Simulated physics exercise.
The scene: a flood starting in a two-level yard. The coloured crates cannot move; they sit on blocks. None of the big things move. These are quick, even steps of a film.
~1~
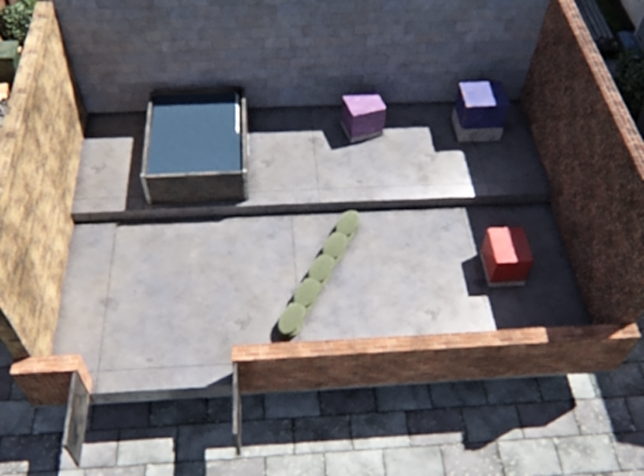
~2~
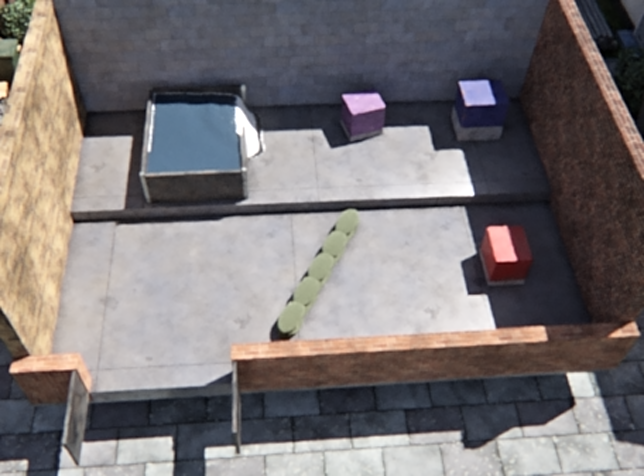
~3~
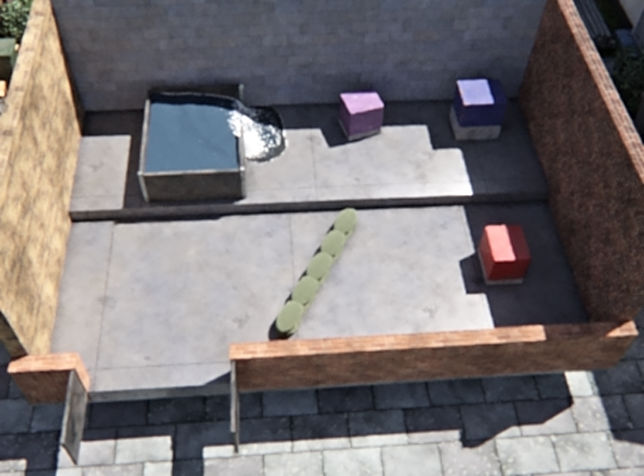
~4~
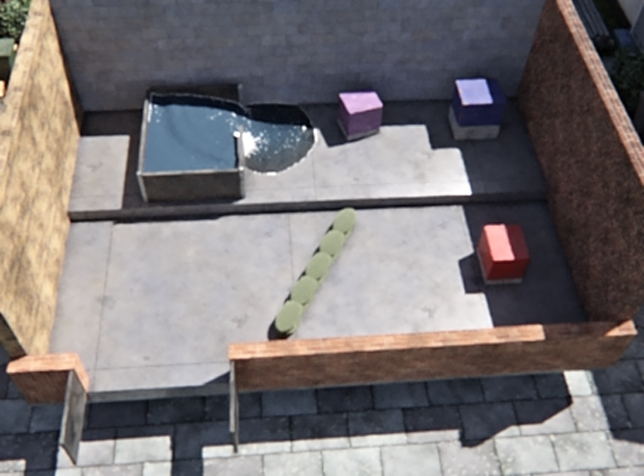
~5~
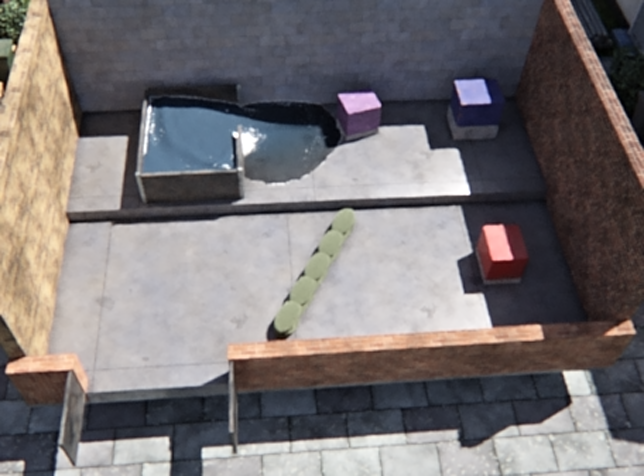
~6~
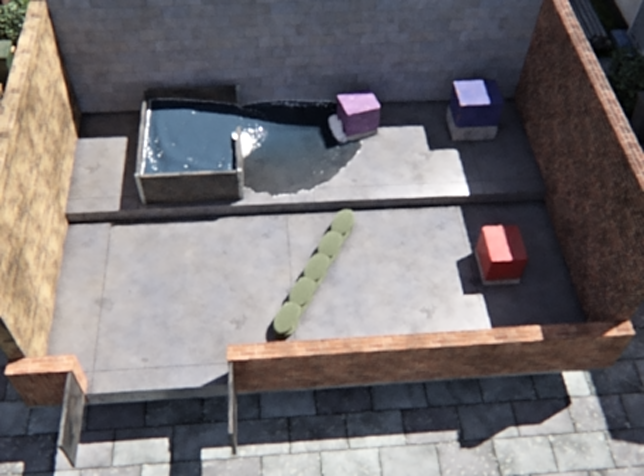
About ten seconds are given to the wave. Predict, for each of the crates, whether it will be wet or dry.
My prediction: The red crate will be wet, the purple crate will be wet, the blue crate will be dry.
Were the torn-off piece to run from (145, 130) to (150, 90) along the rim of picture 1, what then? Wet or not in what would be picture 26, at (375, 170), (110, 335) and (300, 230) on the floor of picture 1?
Obs. 1: Moisture-free; obs. 2: Sodden; obs. 3: Moisture-free.
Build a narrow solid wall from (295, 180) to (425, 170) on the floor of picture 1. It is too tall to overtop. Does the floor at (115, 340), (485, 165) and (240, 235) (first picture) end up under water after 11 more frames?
One by one: Spared, soaked, spared.
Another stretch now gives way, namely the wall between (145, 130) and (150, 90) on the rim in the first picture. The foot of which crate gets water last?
Last: The one in red.
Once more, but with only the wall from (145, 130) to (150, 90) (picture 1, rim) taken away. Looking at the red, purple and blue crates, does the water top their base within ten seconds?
Going through them, the red is never reached, the purple is never reached and the blue is never reached.
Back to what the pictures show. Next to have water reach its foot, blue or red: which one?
The blue crate, then.
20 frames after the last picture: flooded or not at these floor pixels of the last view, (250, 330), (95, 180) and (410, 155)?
First spot clear, second spot clear, third spot swamped.
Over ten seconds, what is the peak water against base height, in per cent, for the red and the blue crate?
Respectively 190 % and 70 %.
A moment on, water covers 15 % of the floor; the red crate not reached, the purple crate water round its plinth, the blue crate water round its plinth.
Next, water covers 30 % of the floor; the red crate water round its plinth, the purple crate water round its plinth, the blue crate water round its plinth.
Then, water covers 45 % of the floor; the red crate water round its plinth, the purple crate water round its plinth, the blue crate water round its plinth.
Later, water covers 60 % of the floor; the red crate water round its plinth, the purple crate water round its plinth, the blue crate water round its plinth.
In the end, water covers 75 % of the floor; the red crate was topped, the purple crate was topped, the blue crate stayed above the water.
